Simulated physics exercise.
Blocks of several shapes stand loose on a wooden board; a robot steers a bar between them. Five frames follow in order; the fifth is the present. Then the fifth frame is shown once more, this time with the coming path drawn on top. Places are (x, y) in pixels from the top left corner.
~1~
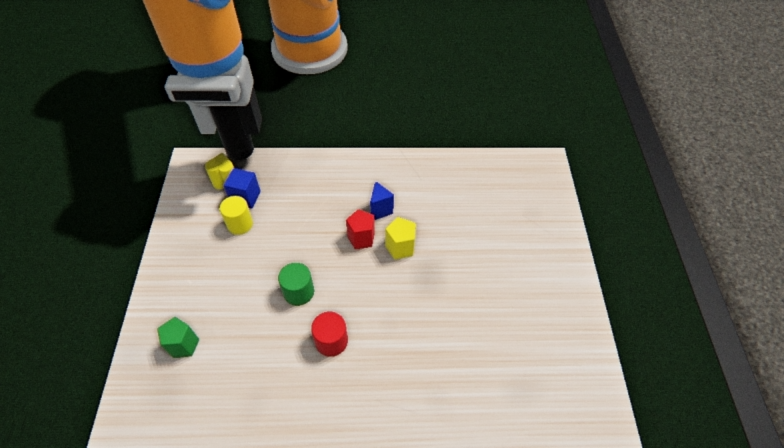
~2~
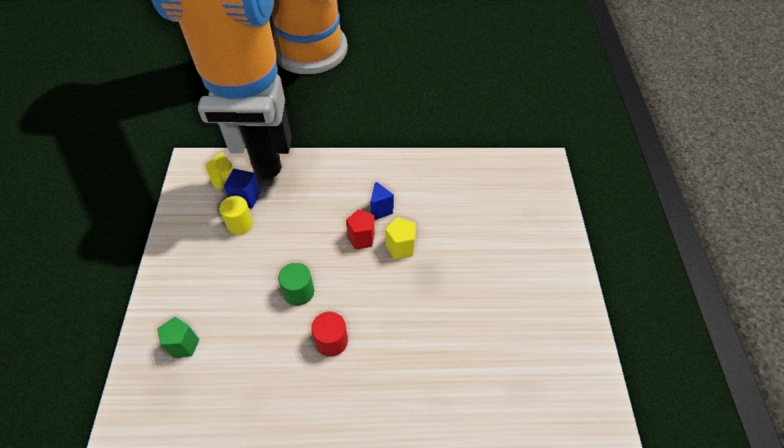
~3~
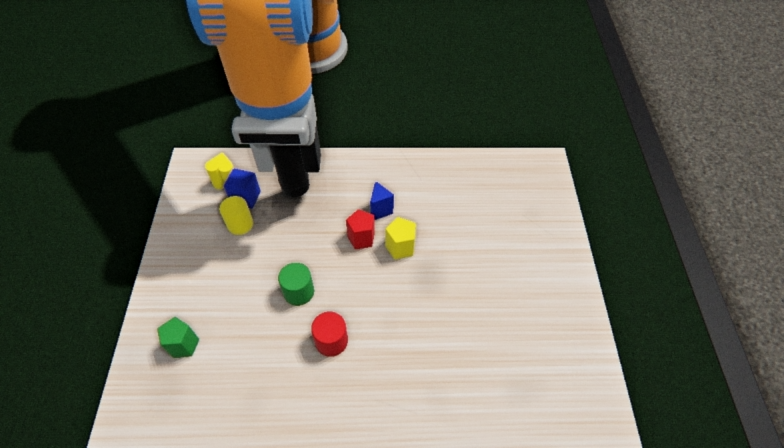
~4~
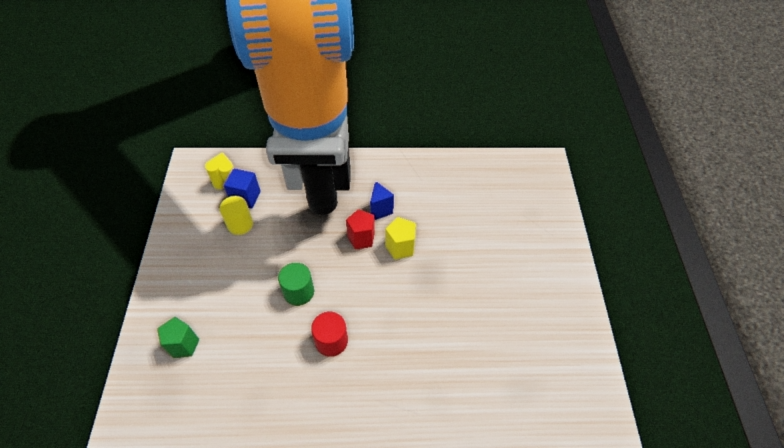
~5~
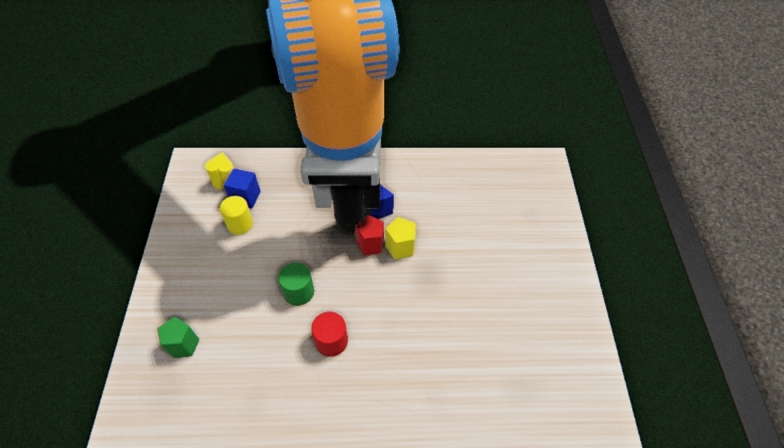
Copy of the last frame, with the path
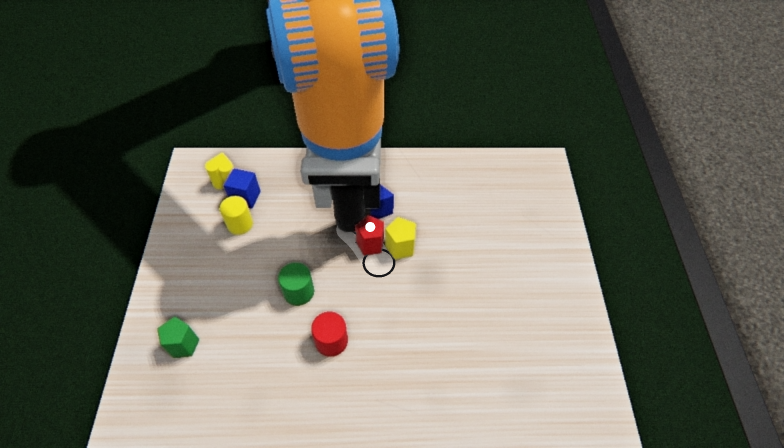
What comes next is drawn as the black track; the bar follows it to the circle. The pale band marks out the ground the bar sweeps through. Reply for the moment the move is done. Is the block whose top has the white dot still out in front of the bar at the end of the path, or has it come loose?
The block sits ahead of the bar.
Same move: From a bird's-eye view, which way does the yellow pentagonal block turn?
Anticlockwise.
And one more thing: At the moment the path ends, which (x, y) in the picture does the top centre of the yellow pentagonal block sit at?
I'd guess (420, 238).
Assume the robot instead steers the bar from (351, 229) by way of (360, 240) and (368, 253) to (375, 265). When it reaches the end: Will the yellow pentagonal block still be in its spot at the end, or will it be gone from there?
That block is going to get moved.
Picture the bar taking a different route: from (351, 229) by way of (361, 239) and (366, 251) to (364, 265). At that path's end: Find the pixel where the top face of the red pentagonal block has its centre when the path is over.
Its top middle is near (392, 255).
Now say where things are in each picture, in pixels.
The first frame shows bar tip (240, 151); block tops, red pentagonal block (361, 221); blue three-sided block (380, 193); yellow pentagonal block (402, 229).
The second frame shows bar (268, 169); blocks unchanged.
The third frame shows bar (295, 187); blocks unchanged.
The fourth frame shows bar (323, 204); blocks unchanged.
The fifth frame shows bar (350, 221); red pentagonal block (370, 227); blue three-sided block (380, 193); yellow pentagonal block (402, 229).
Path on the board, from (351, 229) via (366, 245), ending at (379, 263); the dot is on the red pentagonal block.
On the path given first. Halfway along, bar (366, 236); red pentagonal block (387, 244); yellow pentagonal block (414, 235), turned 40° anticlockwise.
At the end, bar (379, 255); red pentagonal block (402, 261), turned 15° anticlockwise; blue three-sided block in place; yellow pentagonal block (420, 238), turned 75° anticlockwise.
